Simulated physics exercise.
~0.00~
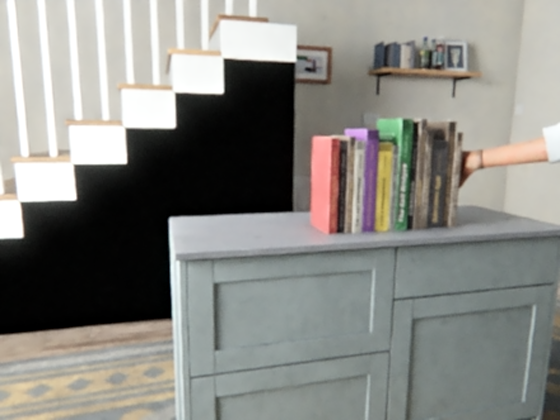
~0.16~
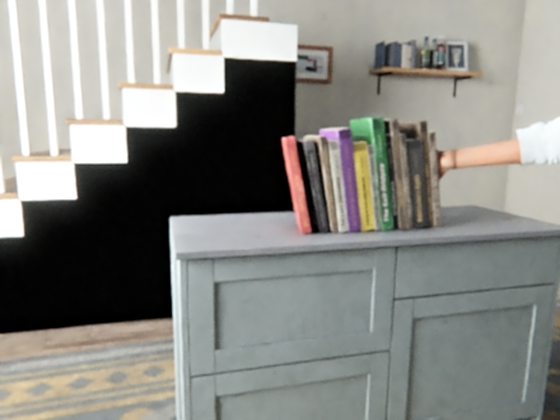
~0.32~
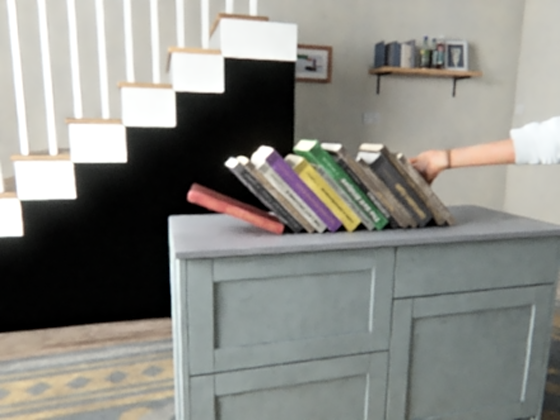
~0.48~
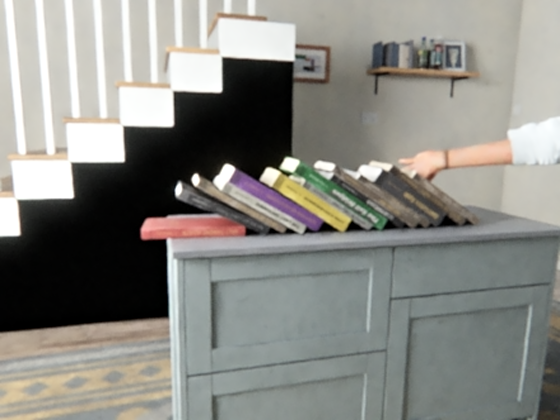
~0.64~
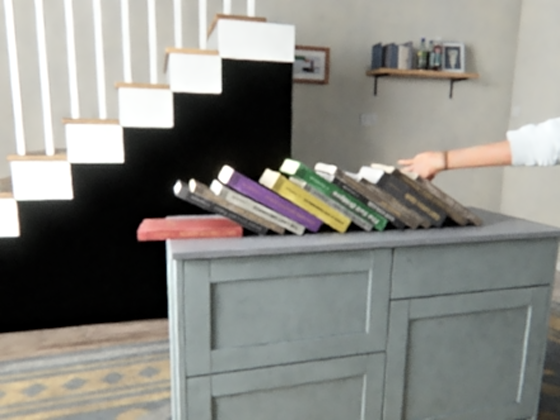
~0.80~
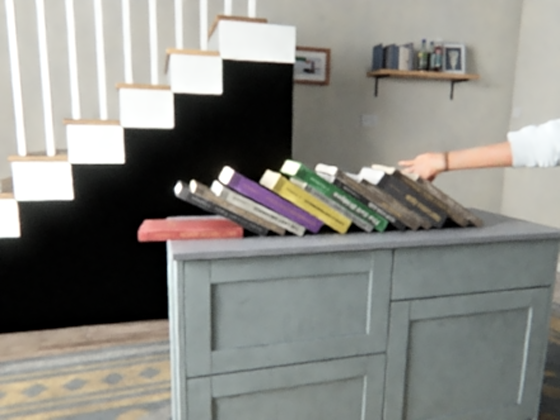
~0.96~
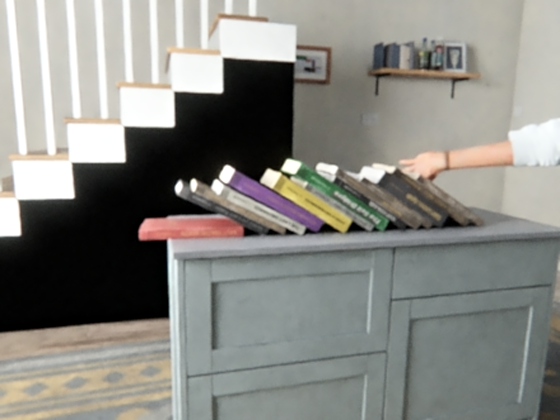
A hand pushed a row of upright books leftward along a gray cabinet, making them lean and topple like dominoes, until the red one lay flat, jutting over the left edge, while the purple, yellow, green and other books rested slanted behind it.
